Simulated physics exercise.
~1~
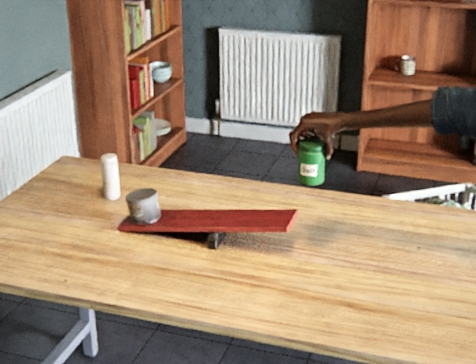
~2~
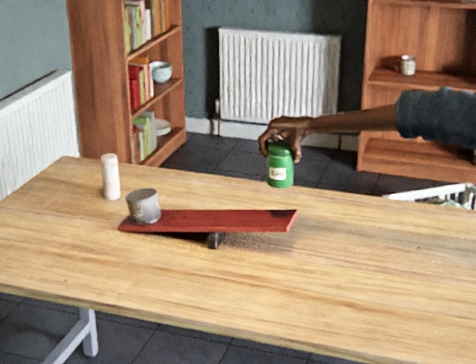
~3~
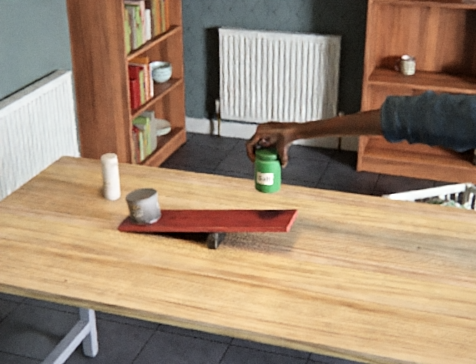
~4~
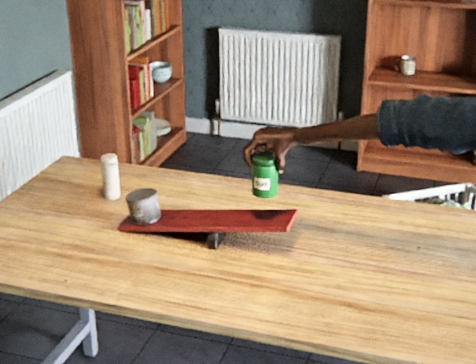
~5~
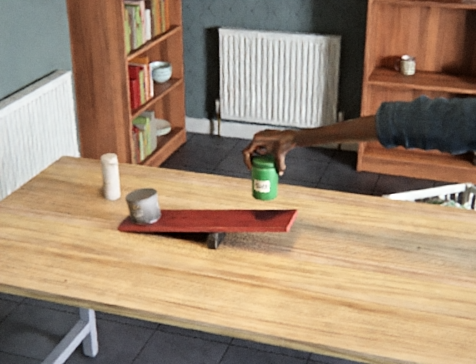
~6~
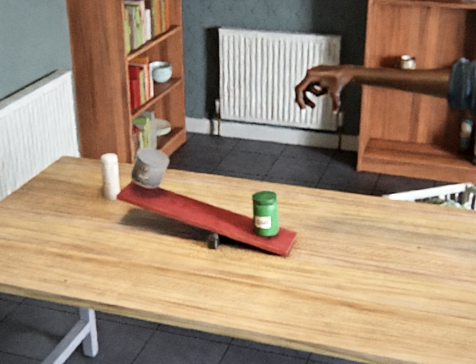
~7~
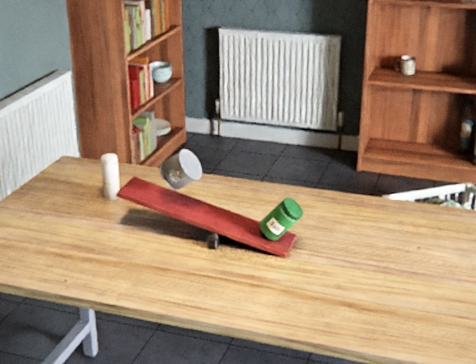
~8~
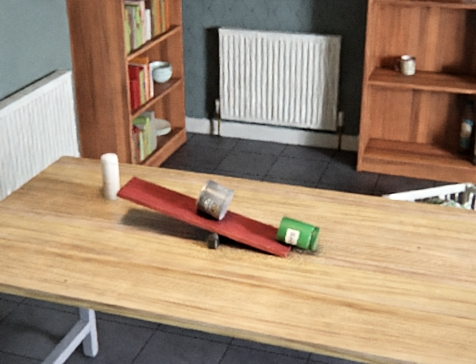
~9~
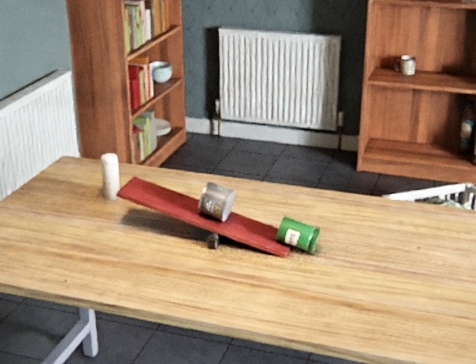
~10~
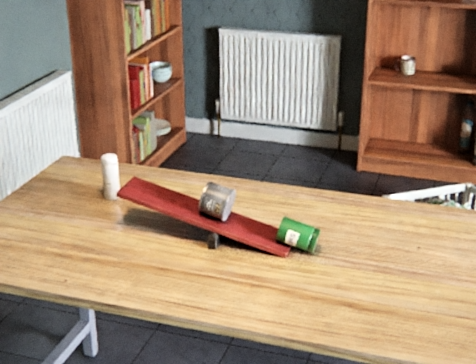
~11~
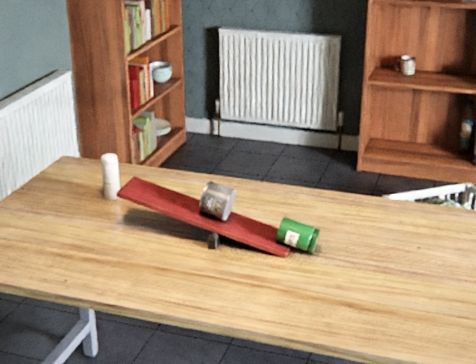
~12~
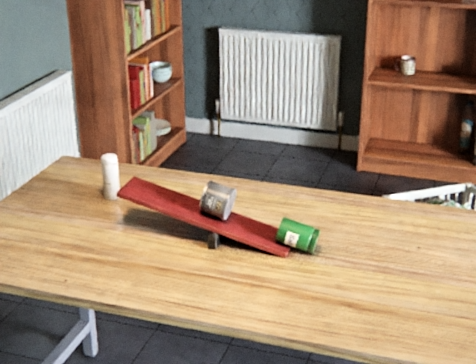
Green jar released by a hand onto a red plank's raised end, tipping it over, both jar and grey tin toppling sideways.
